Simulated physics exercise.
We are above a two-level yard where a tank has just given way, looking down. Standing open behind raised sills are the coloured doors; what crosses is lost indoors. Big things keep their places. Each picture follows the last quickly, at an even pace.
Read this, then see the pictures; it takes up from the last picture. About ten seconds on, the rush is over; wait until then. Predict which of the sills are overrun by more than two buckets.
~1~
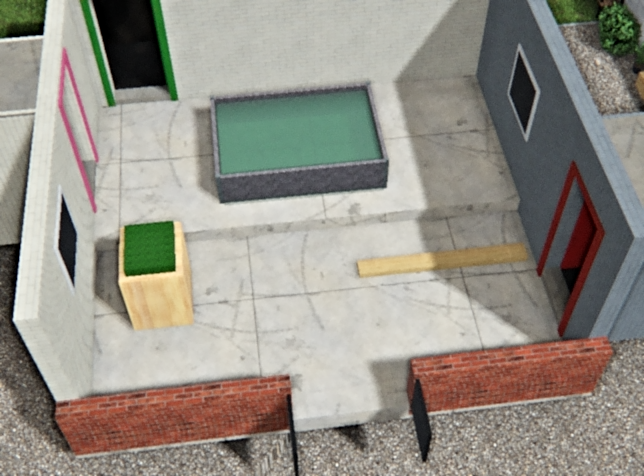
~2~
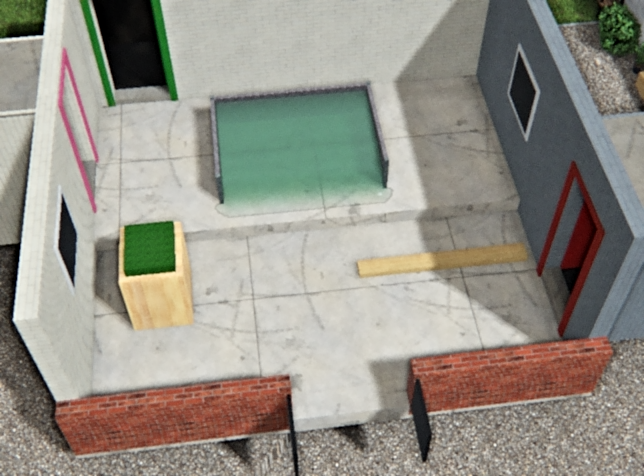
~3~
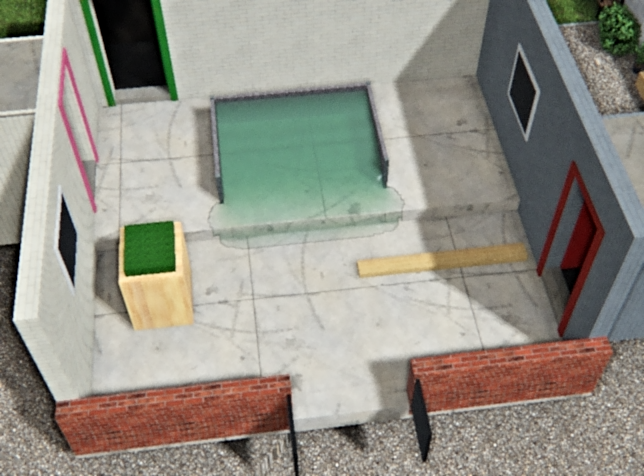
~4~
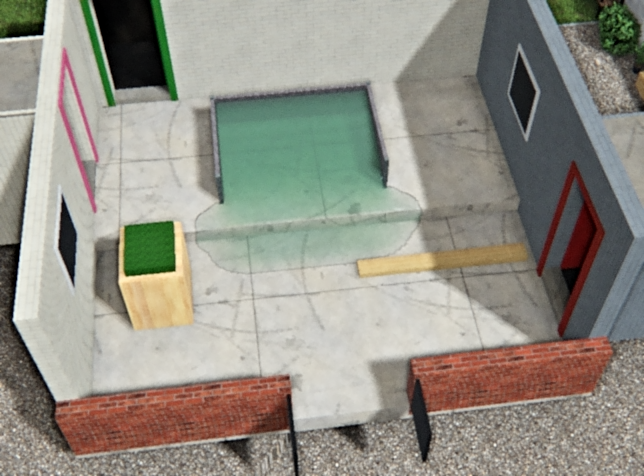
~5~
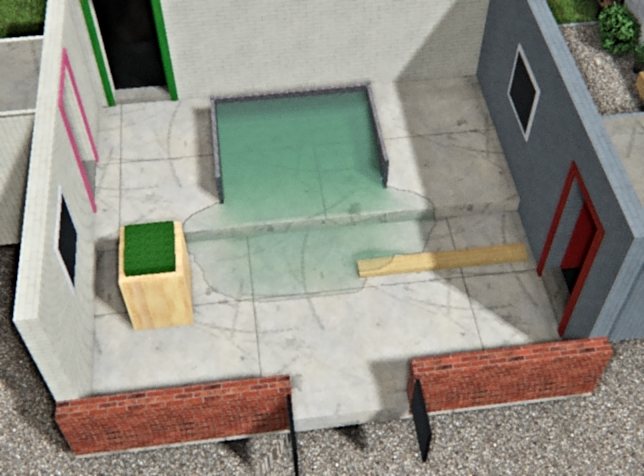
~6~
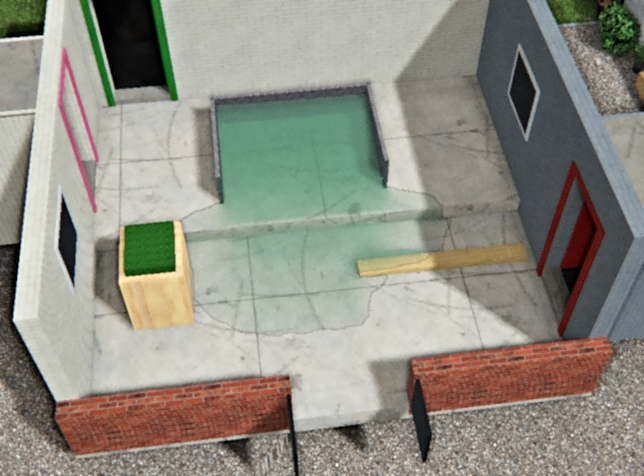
The pink door is not overrun, the red door is not overrun, the green door is not overrun.
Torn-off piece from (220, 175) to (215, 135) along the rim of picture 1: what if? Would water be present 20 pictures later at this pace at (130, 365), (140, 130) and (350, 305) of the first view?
Listed order gives sopping; sopping; left alone.
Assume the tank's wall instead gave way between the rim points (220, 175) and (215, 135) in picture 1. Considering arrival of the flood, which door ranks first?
The door marked pink.
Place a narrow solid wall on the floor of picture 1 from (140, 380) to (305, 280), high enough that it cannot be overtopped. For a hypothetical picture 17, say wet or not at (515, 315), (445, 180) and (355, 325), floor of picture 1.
Lab note - spot 1 inundated, spot 2 parched, spot 3 inundated.
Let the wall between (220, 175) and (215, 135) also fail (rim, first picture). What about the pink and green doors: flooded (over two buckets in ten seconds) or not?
Result - pink door overshoots, green door undershoots.
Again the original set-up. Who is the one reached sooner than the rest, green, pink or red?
The red door.
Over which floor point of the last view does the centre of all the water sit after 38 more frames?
It's close to (319, 290).
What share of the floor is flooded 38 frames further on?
Around 60 percent.
A moment on, water covers 40 % of the floor; the pink door not reached, the red door not reached, the green door not reached.
Next, water covers 50 % of the floor; the pink door not reached, the red door wet at the sill, nothing in, the green door not reached.
Then, water covers 55 % of the floor; the pink door not reached, the red door wet at the sill, nothing in, the green door not reached.
Later, water covers 60 % of the floor; the pink door not reached, the red door wet at the sill, nothing in, the green door not reached.
In the end, water covers 55 % of the floor; the pink door not reached, the red door wet at the sill, nothing in, the green door not reached.
